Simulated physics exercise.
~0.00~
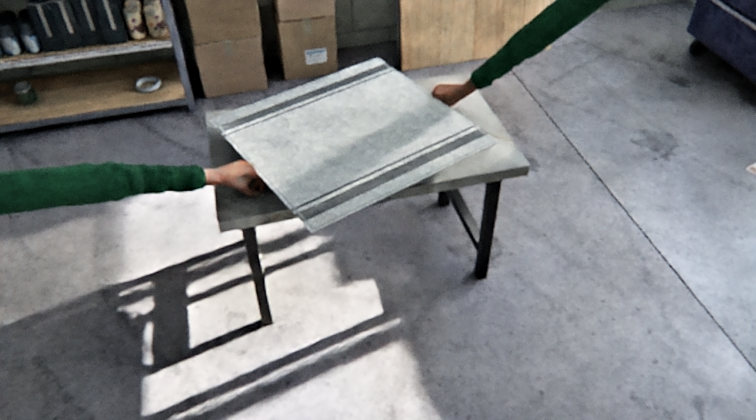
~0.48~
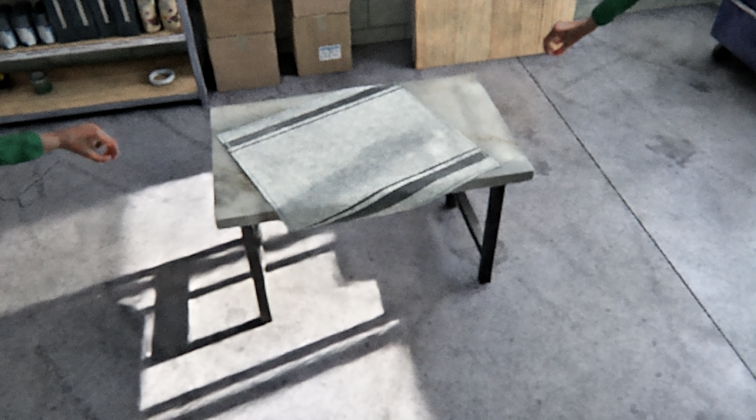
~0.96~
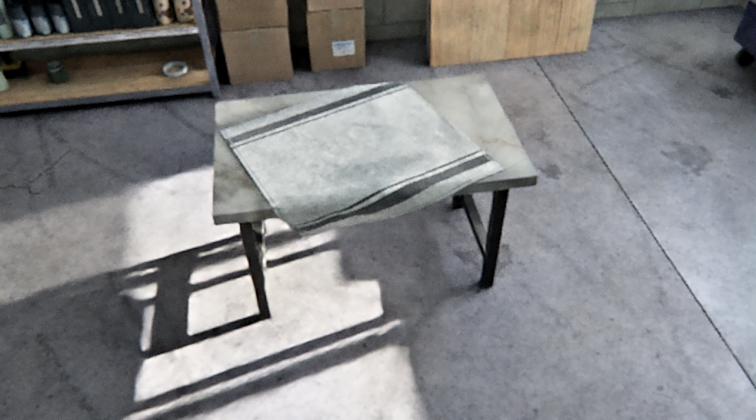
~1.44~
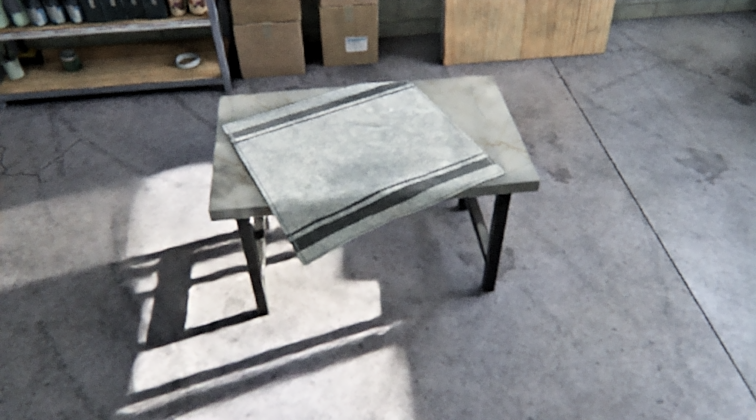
A grey tea towel with dark stripes was let go by two green-sleeved hands over a workbench, landing askew with its front edge past the side. The hands drew away, the overhanging part drooped, and the towel stayed on the bench.
